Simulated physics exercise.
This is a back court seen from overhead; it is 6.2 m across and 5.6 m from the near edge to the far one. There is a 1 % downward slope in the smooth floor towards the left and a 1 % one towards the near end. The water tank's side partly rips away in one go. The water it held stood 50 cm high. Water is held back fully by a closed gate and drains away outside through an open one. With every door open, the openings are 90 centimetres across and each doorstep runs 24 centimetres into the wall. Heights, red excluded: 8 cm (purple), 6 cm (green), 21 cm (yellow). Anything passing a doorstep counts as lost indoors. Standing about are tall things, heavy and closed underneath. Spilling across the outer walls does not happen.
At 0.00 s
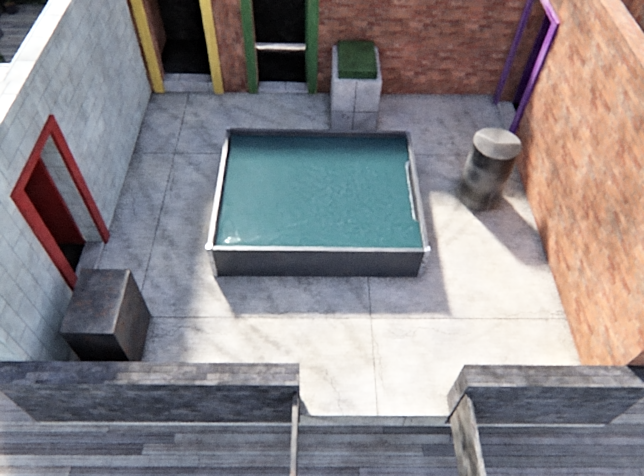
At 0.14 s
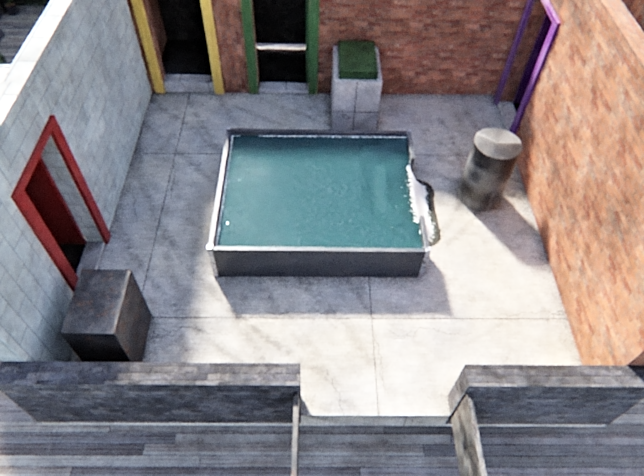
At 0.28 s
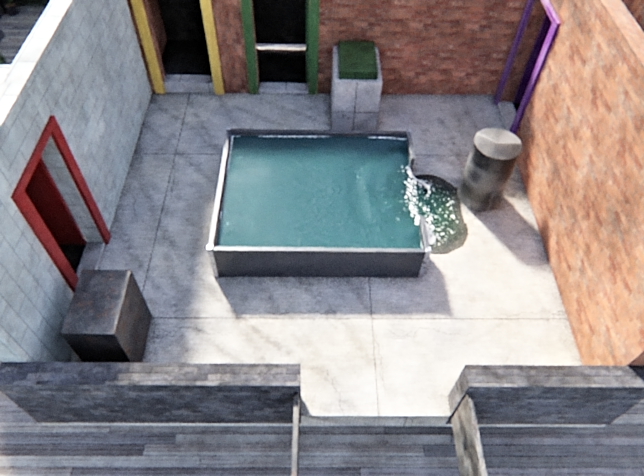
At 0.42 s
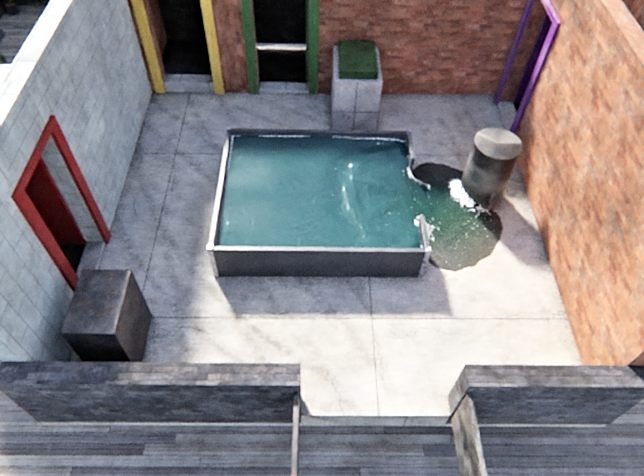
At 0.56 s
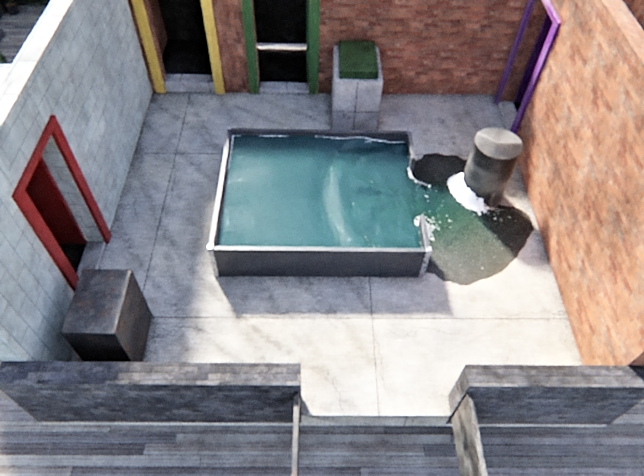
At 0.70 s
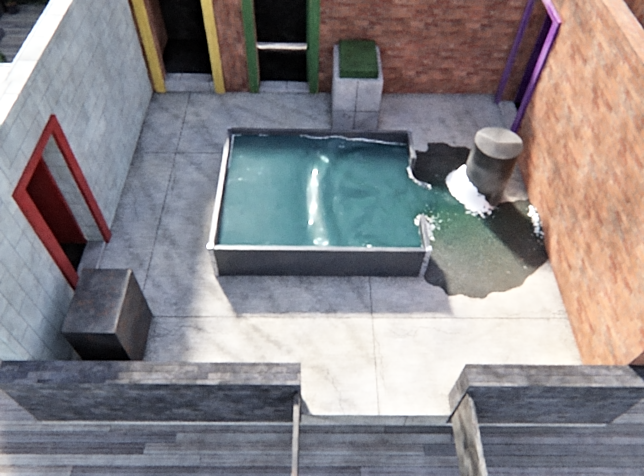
Water in a rectangular tank lies still in a walled court, then bursts through the tank's right side in a white, foaming edge. It spreads over the pale floor as a dark pool, foams around a round pillar and widens towards the brick wall, while ripples cross the tank.
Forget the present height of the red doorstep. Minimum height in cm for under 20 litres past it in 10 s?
Approx. 9 cm.
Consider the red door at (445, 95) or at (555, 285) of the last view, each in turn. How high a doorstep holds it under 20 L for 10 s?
Minimums: About 12.5 cm and 19 cm.
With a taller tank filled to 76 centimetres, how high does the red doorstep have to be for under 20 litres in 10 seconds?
Roughly 17 centimetres would do it.
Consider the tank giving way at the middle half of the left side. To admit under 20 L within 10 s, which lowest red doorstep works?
Then it needs around 22 cm.
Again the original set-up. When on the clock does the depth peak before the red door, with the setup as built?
Approximately 6.0 s.
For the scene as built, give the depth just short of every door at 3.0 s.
At the red door the depth is 0 cm, at purple 12 cm, at green 0 cm and at yellow 0 cm.
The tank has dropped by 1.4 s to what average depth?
Close to 41 cm deep on average.
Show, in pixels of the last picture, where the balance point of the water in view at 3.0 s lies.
Centre of mass: About (384, 216) px.
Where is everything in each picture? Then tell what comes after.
The water tank at (319, 188) is whole and still, 50 cm deep; the red door at (70, 223) is dry, in the first frame.
The gap is at (411, 204), the front 0.3 m out at (436, 232); the back of the water tank holds 50 cm, in the second frame.
The gap is at (411, 206), the front 0.7 m out at (461, 233); the back of the water tank holds 50 cm, in the third frame.
The gap is at (411, 206), the front 1.2 m out at (496, 226); the back of the water tank holds 50 cm, in the fourth frame.
The front is at (525, 226), 1.7 m from the gap at (411, 206); 2.1 m2 of floor is wet, 50 cm left at the back, in the fifth frame.
Water pours out at (411, 205) and has run 1.9 m, to (545, 249); about 5 cm deep outside, 50 cm at the back; 4.5 m in a straight line remain to the red door at (72, 223), in the sixth frame.
After 1.4 s water covers 20 % of the floor, deepest (36 cm) near (454, 198); it has not reached the red door.
After 3.0 s water covers 40 % of the floor, deepest (32 cm) near (572, 394); it has not reached the red door.
After 10.0 s water covers 95 % of the floor, deepest (12 cm) near (510, 394); 11 cm at the red door, 67 litres in over its 6 cm doorstep.
At the red door as built, the water arrived by 5.3 s and peaked near 12 cm at 6.0 s.
With a doorstep of 7 cm, 50 litres would have come in within the 10 s; with 10 cm, 11 litres. So under 20 litres takes about 9 cm.
